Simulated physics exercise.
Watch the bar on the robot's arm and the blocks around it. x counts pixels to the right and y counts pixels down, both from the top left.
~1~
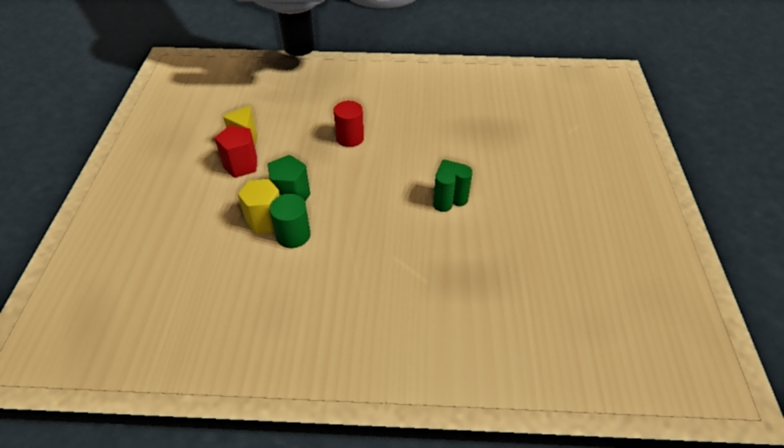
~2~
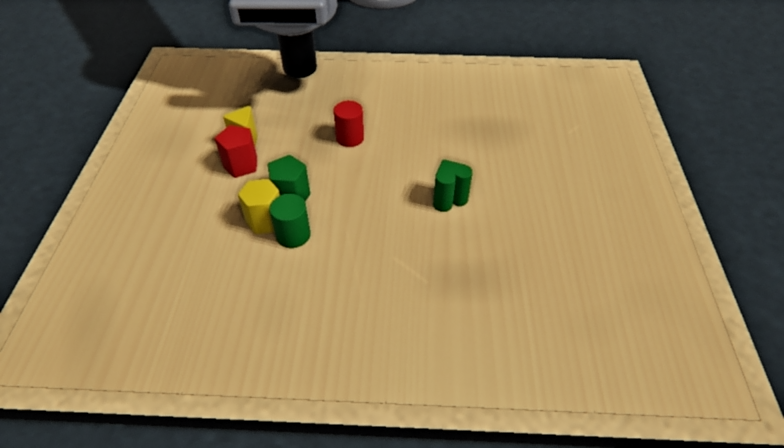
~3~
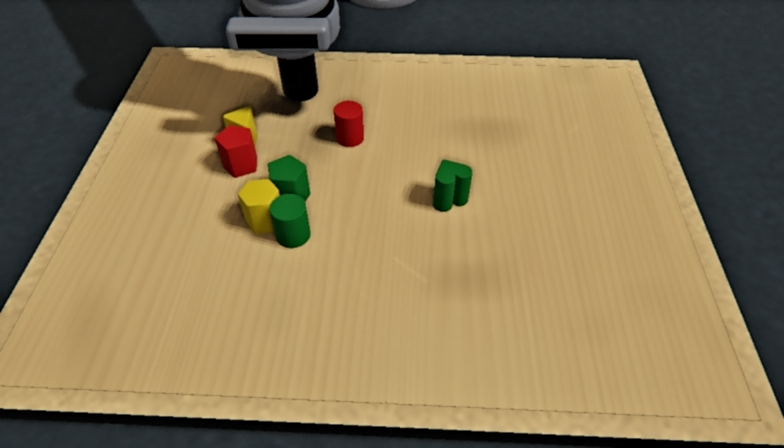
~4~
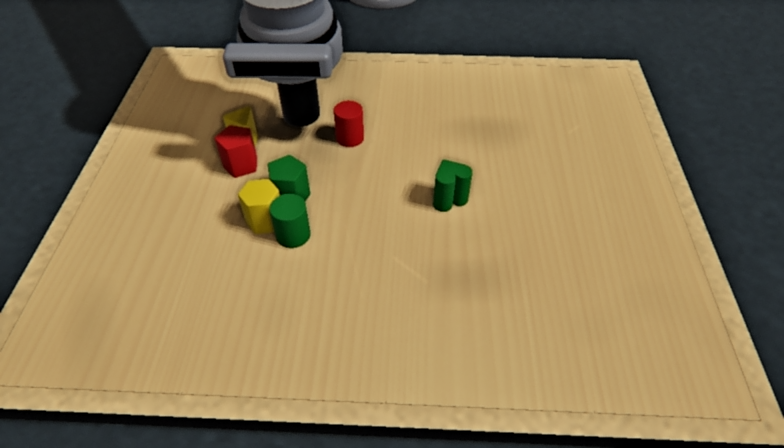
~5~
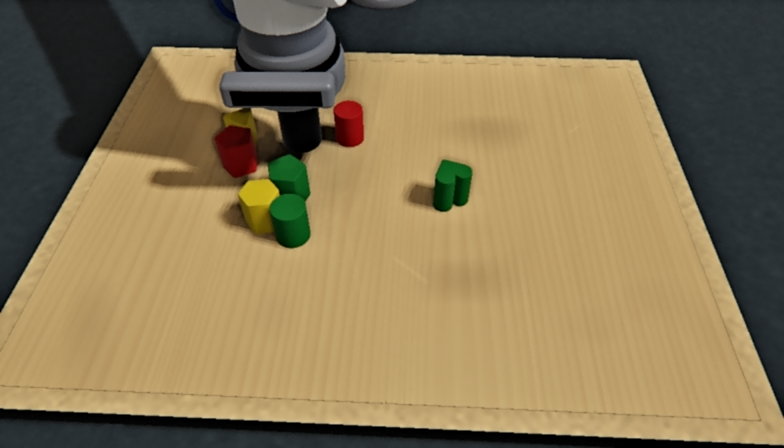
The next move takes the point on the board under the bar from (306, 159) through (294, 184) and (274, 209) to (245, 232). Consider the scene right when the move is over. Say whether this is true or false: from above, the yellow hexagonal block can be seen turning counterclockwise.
The statement is false.
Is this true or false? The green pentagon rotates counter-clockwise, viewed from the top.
That statement is accurate.
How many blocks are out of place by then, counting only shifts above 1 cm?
A group of three or more is moved.
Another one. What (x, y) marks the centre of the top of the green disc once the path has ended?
About (302, 234).
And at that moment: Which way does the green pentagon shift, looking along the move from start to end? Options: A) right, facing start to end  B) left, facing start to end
The correct letter is B.
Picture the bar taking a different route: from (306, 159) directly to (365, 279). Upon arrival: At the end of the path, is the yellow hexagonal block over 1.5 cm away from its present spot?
Going by the path, no.
On the path given first. One third of the way, bar (291, 167); yellow hexagonal block (250, 201), turned 15° clockwise; green pentagon (283, 184), turned 15° anticlockwise; green disc (288, 210).
Two thirds of the way, bar (269, 192); yellow hexagonal block (237, 219), turned 90° clockwise; green pentagon (276, 208), turned 65° anticlockwise; green disc (298, 230).
At the end, bar (239, 215); yellow hexagonal block (224, 235), turned 70° clockwise; green pentagon (269, 219), turned 90° anticlockwise; green disc (302, 234); red disc not moved.
